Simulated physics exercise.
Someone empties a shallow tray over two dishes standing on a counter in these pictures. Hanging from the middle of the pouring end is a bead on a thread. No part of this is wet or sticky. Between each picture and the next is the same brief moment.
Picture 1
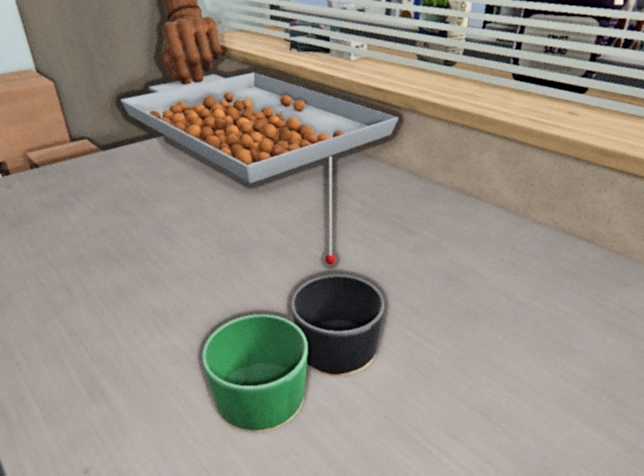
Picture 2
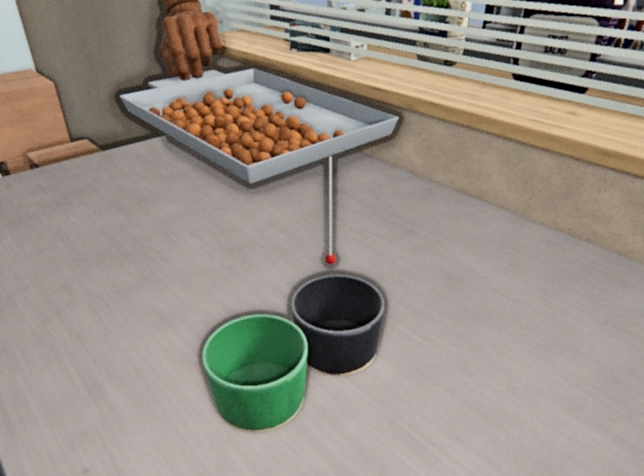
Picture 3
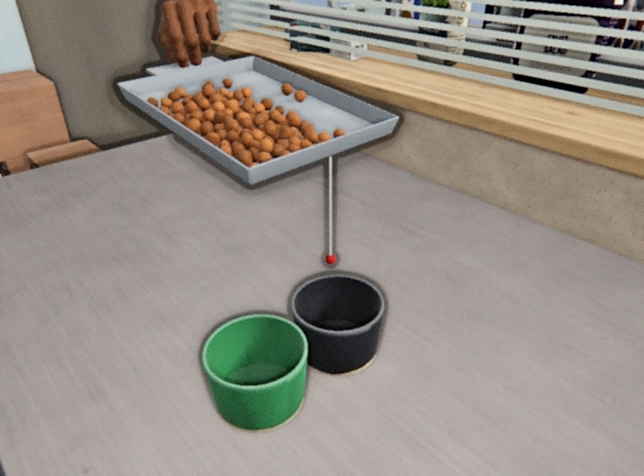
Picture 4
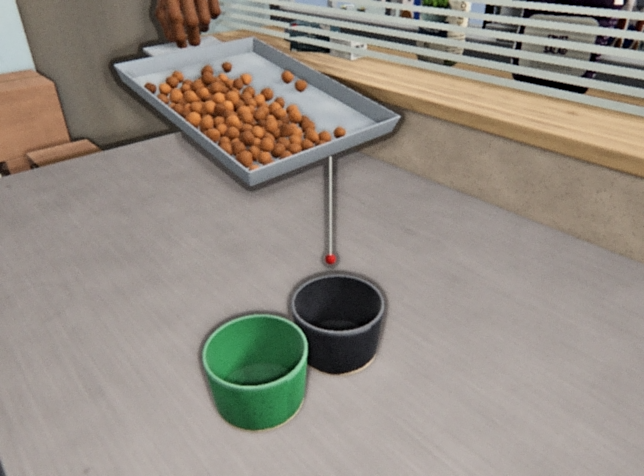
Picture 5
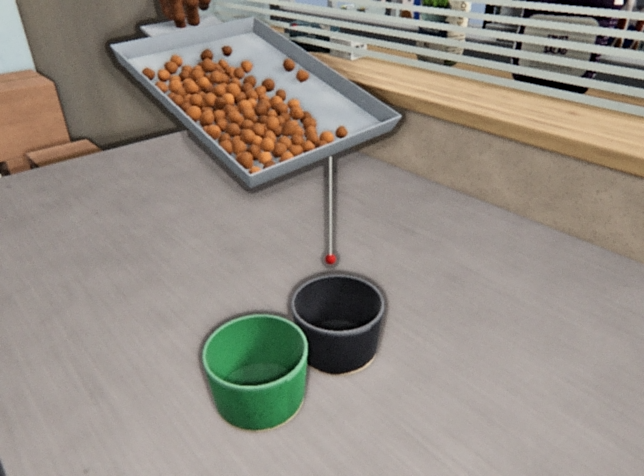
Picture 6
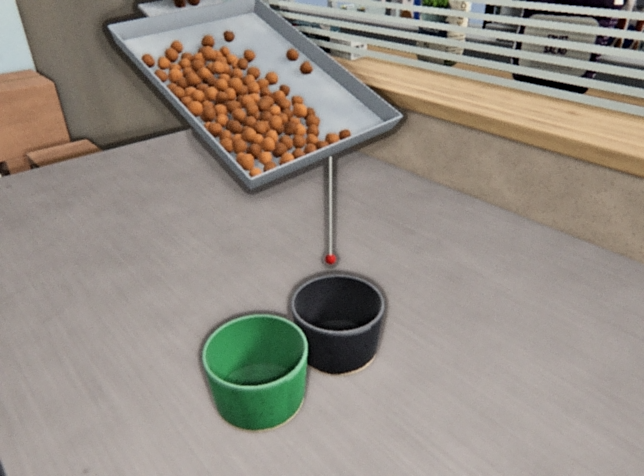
A hand raising the back of a shallow tray of hazelnuts, tilting it gradually above green and black dishes on a counter.
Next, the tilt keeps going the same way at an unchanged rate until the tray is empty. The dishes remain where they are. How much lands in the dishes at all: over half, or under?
Result: Mostly caught.
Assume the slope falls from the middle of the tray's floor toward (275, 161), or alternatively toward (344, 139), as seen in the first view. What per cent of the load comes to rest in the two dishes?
Shares: About 70 in a hundred, then about 10 in a hundred.
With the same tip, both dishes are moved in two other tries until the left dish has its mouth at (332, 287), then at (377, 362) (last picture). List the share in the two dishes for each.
The first try gives 20 per cent, the second 10 per cent.
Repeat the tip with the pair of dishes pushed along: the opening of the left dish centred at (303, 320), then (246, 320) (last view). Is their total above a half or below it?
The first time it's higher than half, the second time lower than half.
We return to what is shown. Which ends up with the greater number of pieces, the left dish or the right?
Observation: The one at right.
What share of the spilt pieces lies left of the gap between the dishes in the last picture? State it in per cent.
Some 10 %.
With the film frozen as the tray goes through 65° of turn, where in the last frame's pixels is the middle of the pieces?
Roughly at (285, 132).
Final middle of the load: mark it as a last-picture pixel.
I'd say the middle ends up at about (335, 349).
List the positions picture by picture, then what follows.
In the first picture, corners of the pouring end (249, 163) and (391, 118), level; middle of the load (233, 133), hazelnuts; left dish (288, 398); right dish (369, 344); bead on its thread (330, 259).
In the second picture, corners of the pouring end (249, 164) and (392, 117), level; middle of the load (233, 131).
In the third picture, corners of the pouring end (250, 165) and (392, 117), tipped barely, lowest at the left corner; middle of the load (233, 126).
In the fourth picture, corners of the pouring end (251, 168) and (394, 116), tipped a little, lowest at the left corner; middle of the load (232, 119).
In the fifth picture, corners of the pouring end (252, 171) and (395, 115), tipped clearly, lowest at the left corner; middle of the load (233, 113).
In the sixth picture, corners of the pouring end (252, 174) and (396, 114), tipped clearly, lowest at the left corner; middle of the load (234, 108), about a tenth on the move; left dish (288, 398); right dish (369, 344).
Just after the last frame, tray tipped steeply; the larger part on the tray; just a few in the right dish; about a tenth in the air.
A moment on, tray tipped past a quarter turn; about a tenth on the tray; roughly a quarter in the left dish; roughly a third in the right dish; roughly a quarter outside both; roughly a quarter in the air.
Further on, tray tipped past a quarter turn; roughly a quarter in the left dish; roughly half in the right dish; roughly a third outside both.
When it is over, tray tipped past a quarter turn; roughly a quarter in the left dish; roughly half in the right dish; roughly a third outside both.
